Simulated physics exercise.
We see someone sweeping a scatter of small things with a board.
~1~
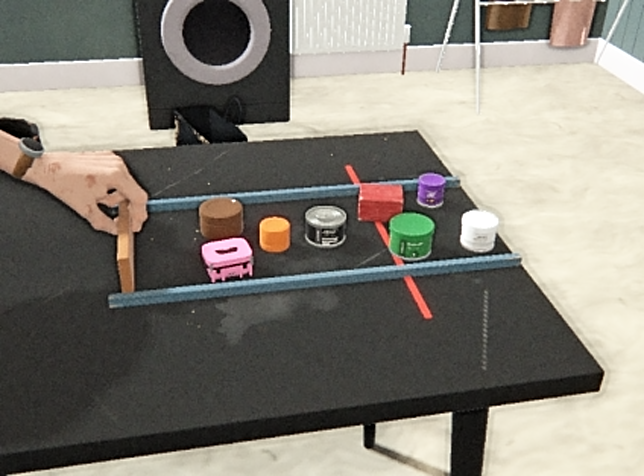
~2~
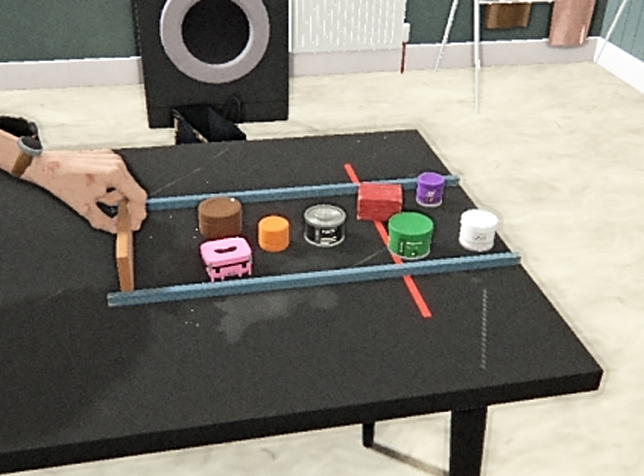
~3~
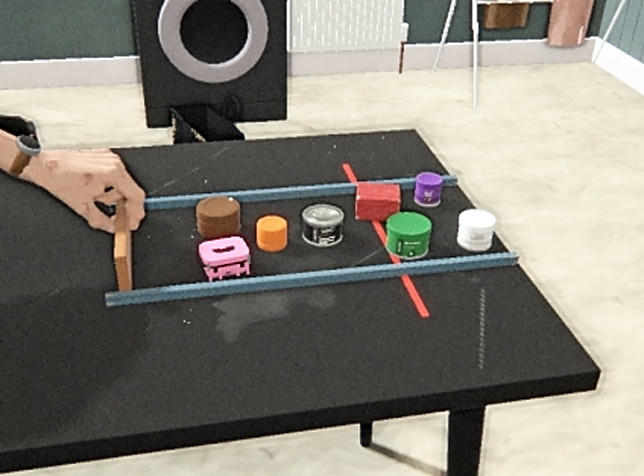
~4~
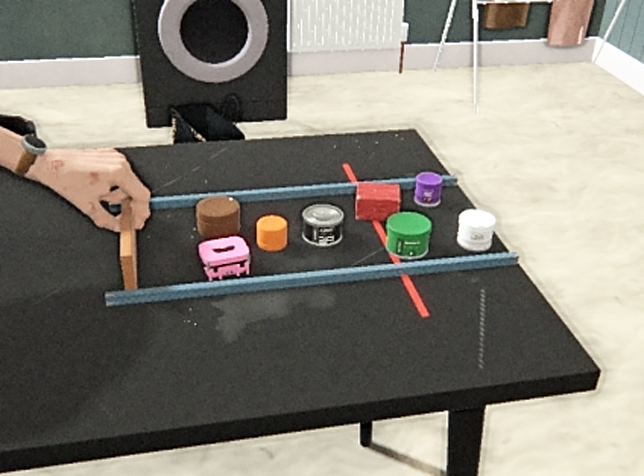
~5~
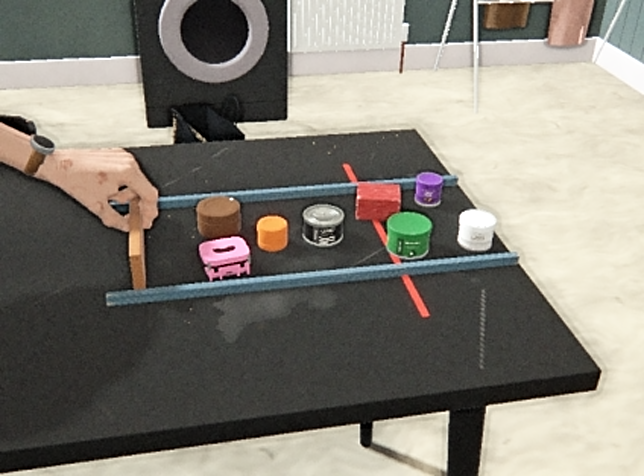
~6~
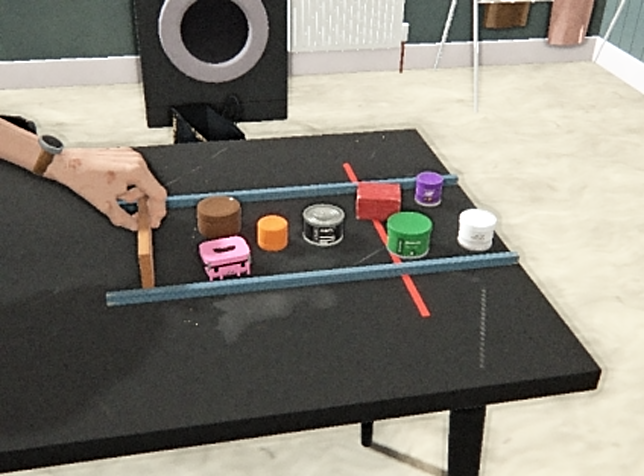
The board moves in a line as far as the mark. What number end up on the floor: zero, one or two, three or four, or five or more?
In the end the number that fall off is zero.
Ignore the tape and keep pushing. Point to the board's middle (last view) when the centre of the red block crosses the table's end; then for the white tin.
For the red block at (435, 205), for the white tin at (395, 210).
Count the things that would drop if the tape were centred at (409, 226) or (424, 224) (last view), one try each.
It would be 2 and 2.
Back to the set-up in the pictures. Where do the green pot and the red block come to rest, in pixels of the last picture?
Near (453, 233) and (426, 195).
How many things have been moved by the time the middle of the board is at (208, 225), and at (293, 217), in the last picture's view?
At the one place 2, at the other 4.
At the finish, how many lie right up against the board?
In contact: 3.
Early on, none off yet; white tin at rest near (477, 230); purple pot at rest near (429, 189); green pot at rest near (409, 235).
Finally, the number that fall off is zero.
